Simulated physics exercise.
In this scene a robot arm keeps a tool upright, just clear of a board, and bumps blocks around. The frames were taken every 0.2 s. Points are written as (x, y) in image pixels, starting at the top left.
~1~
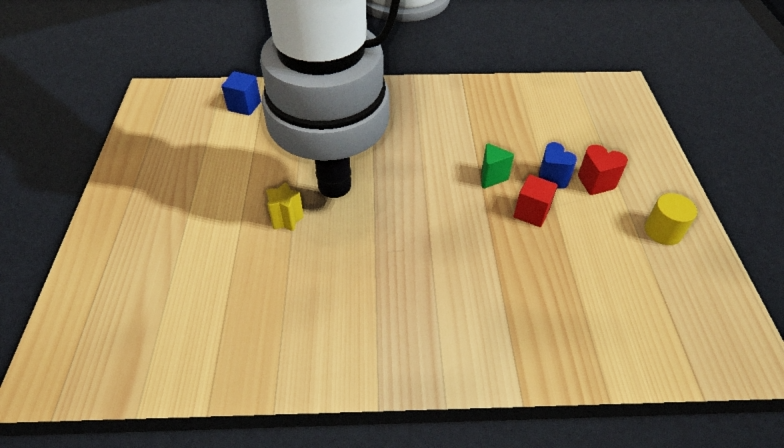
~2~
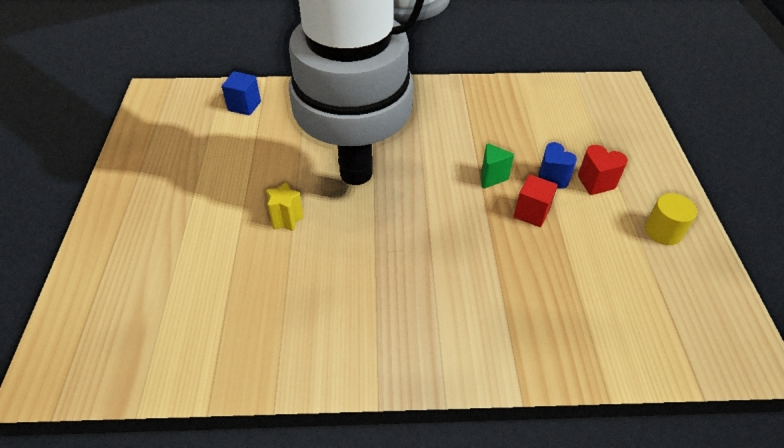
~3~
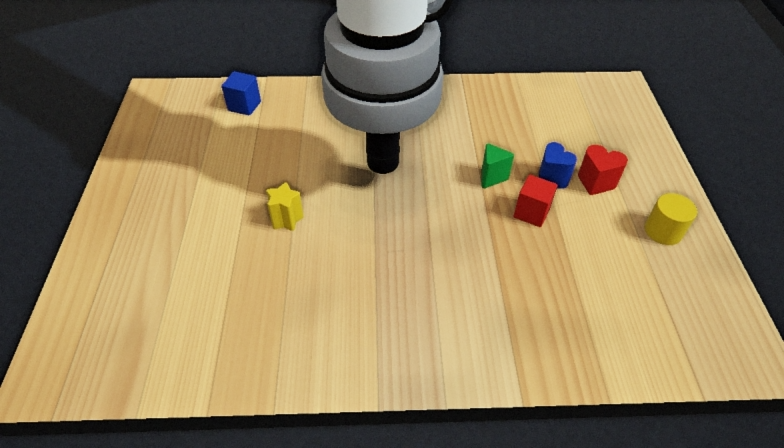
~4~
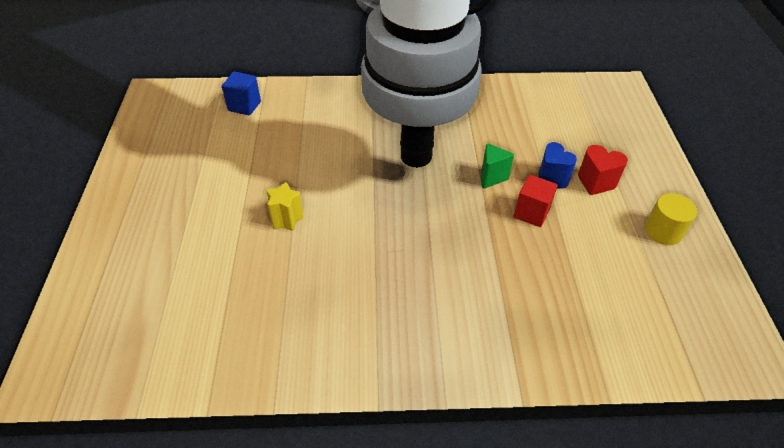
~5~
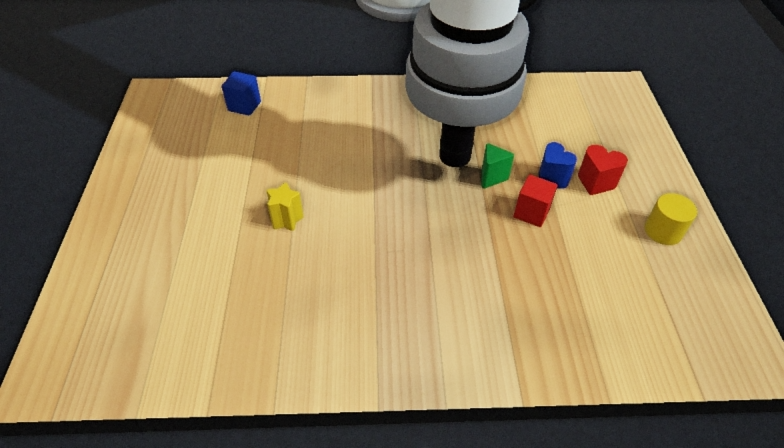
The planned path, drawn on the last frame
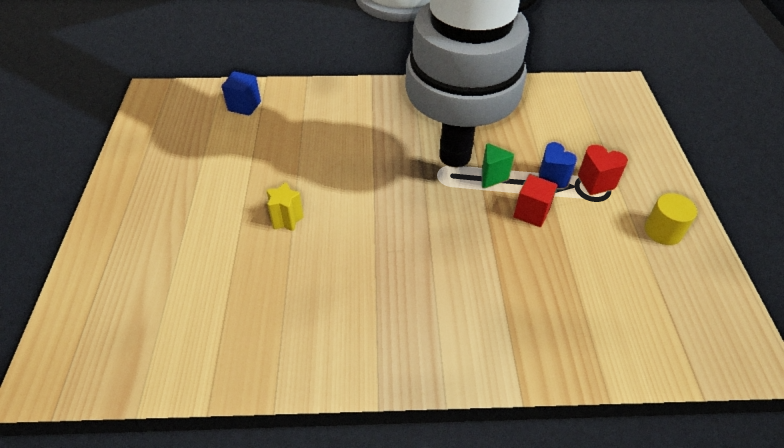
A robotic arm with a dark cylindrical tip glides rightward over a wooden board, away from a yellow star and toward a green triangle near red and blue blocks, while all the blocks stay in place.
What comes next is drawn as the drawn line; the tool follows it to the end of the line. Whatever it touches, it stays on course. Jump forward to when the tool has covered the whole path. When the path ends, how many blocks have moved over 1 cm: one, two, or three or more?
Going by the path, three or more of them shift by more than about 1 cm.
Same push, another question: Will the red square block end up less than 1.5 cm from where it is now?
Answer: Yes.
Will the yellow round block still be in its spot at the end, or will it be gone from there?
The block you're asking about stays where it is.
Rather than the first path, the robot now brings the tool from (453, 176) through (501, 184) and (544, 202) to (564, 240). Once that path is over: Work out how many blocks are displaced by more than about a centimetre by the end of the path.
This push will displace three or more blocks.
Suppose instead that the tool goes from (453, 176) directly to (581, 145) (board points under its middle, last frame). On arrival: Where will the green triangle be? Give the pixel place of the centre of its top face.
It is at (527, 155).
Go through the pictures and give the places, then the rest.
Lower end of the tool (335, 187), tops of blocks, green triangle (497, 153), red square block (539, 188), blue heart block (559, 154), red heart block (606, 157), yellow round block (677, 207), in the first picture.
Tool (356, 175), blocks as before, in the second picture.
Tool (383, 164), blocks as before, in the third picture.
Tool (416, 158), blocks as before, in the fourth picture.
Tool (455, 158), green triangle (497, 153), red square block (539, 188), blue heart block (559, 154), red heart block (606, 157), yellow round block (677, 207), in the fifth picture.
The drawn path runs from (453, 176) directly to (593, 188).
On the path given first. One third of the way, tool (504, 162); green triangle (532, 155), turned 15° anticlockwise; blue heart block (563, 154).
Two thirds of the way, tool (552, 166); green triangle (567, 146), turned 55° anticlockwise; blue heart block (595, 150), turned 55° clockwise; red heart block (627, 160).
At the end, tool (600, 170); green triangle (572, 142), turned 80° anticlockwise; red square block not moved; blue heart block (605, 142), turned 45° clockwise; red heart block (635, 159), turned 30° clockwise; yellow round block not moved.
